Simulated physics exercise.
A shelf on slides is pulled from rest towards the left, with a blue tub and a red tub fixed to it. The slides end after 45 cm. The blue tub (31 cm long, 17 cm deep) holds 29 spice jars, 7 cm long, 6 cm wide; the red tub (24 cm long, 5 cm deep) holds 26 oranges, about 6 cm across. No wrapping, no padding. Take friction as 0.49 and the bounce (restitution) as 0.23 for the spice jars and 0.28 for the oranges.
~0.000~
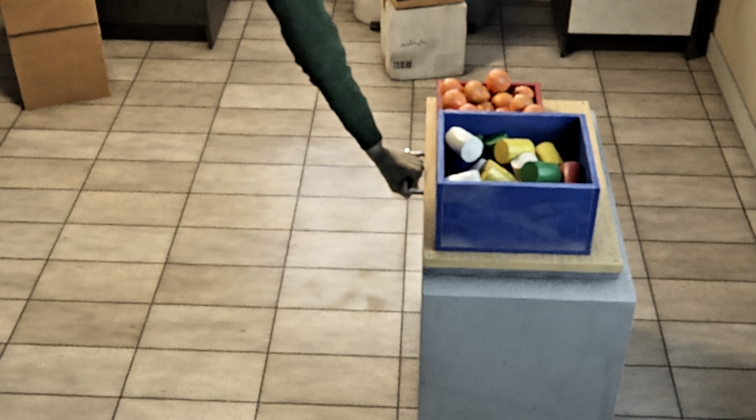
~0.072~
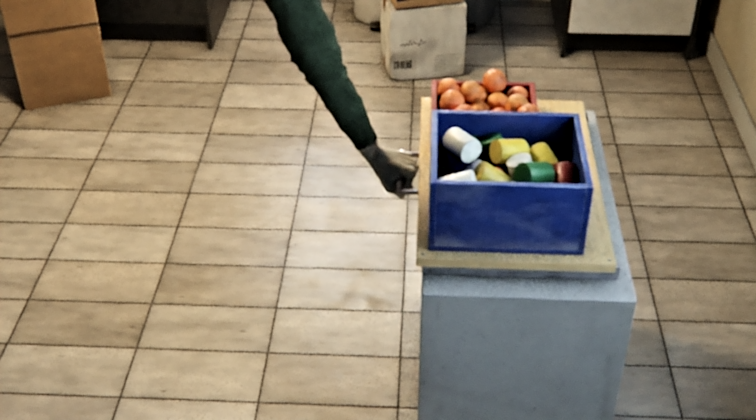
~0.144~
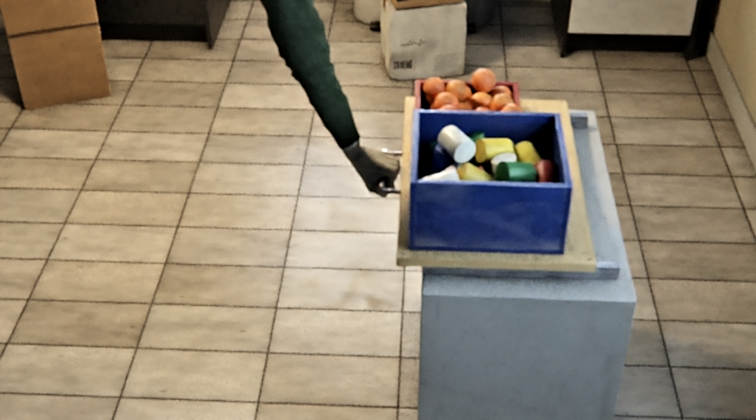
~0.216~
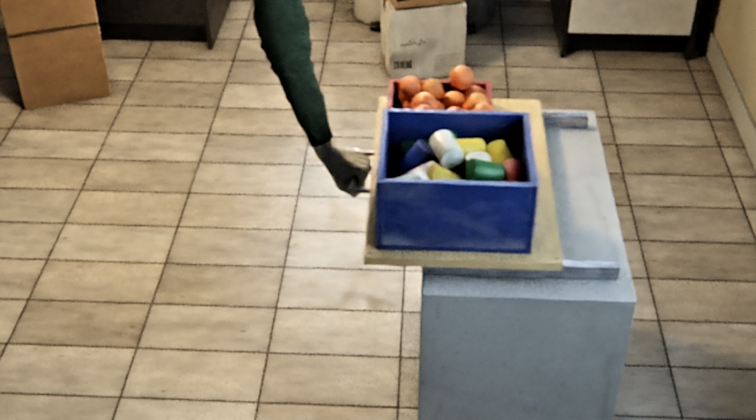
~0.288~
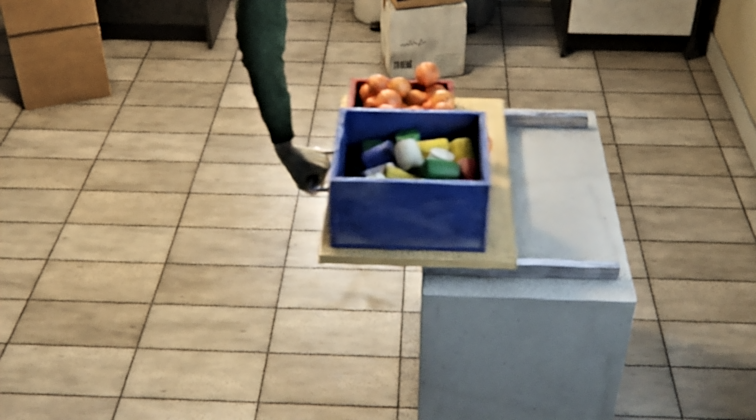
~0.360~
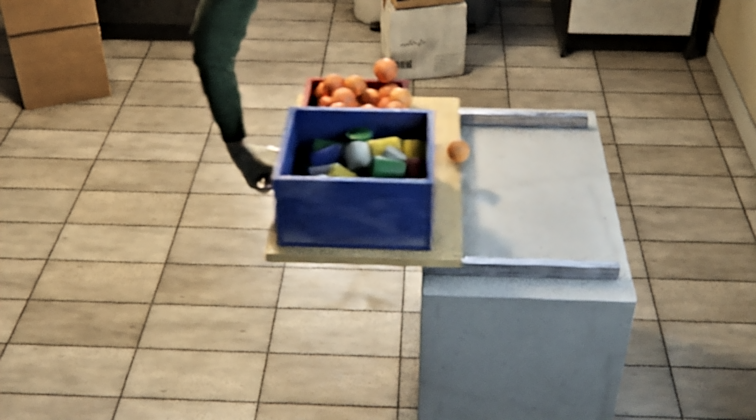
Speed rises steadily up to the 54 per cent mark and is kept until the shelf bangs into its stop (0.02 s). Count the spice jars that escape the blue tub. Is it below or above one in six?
It sheds less than a sixth of them.
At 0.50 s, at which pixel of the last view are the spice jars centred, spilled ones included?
Around (297, 177).
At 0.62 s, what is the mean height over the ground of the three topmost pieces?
Some 94 cm up.
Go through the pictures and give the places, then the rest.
In the first frame (we follow the rim corner now nearest the camera, unless another is named), blue tub at (594, 186); red tub (by its farthest rim corner) at (443, 81); shelf out by 0 cm; nothing out yet.
The second frame shows blue tub at (587, 186); red tub at (437, 81); shelf out by 1 cm.
The third frame shows blue tub at (566, 185); red tub at (421, 81); shelf out by 6 cm.
The fourth frame shows blue tub at (532, 184); red tub at (394, 80); shelf out by 13 cm; 1 out.
The fifth frame shows blue tub at (484, 183); red tub at (356, 79); shelf out by 23 cm; 1 out.
The sixth frame shows blue tub at (427, 181); red tub at (312, 78); shelf out by 34 cm; 2 out, the lowest orange at (458, 151).
After 0.42 s, the runners reach their end.
After 0.50 s, 0 of 29 out of the blue tub and 5 of 26 out of the red tub.
After 0.62 s, 0 of 29 out of the blue tub and 8 of 26 out of the red tub.
After 0.84 s, 0 of 29 out of the blue tub and 9 of 26 out of the red tub.
When it is over (at 1.27 s), 0 of 29 out of the blue tub and 9 of 26 out of the red tub. Asked share, 0 of 29, 0 per cent.
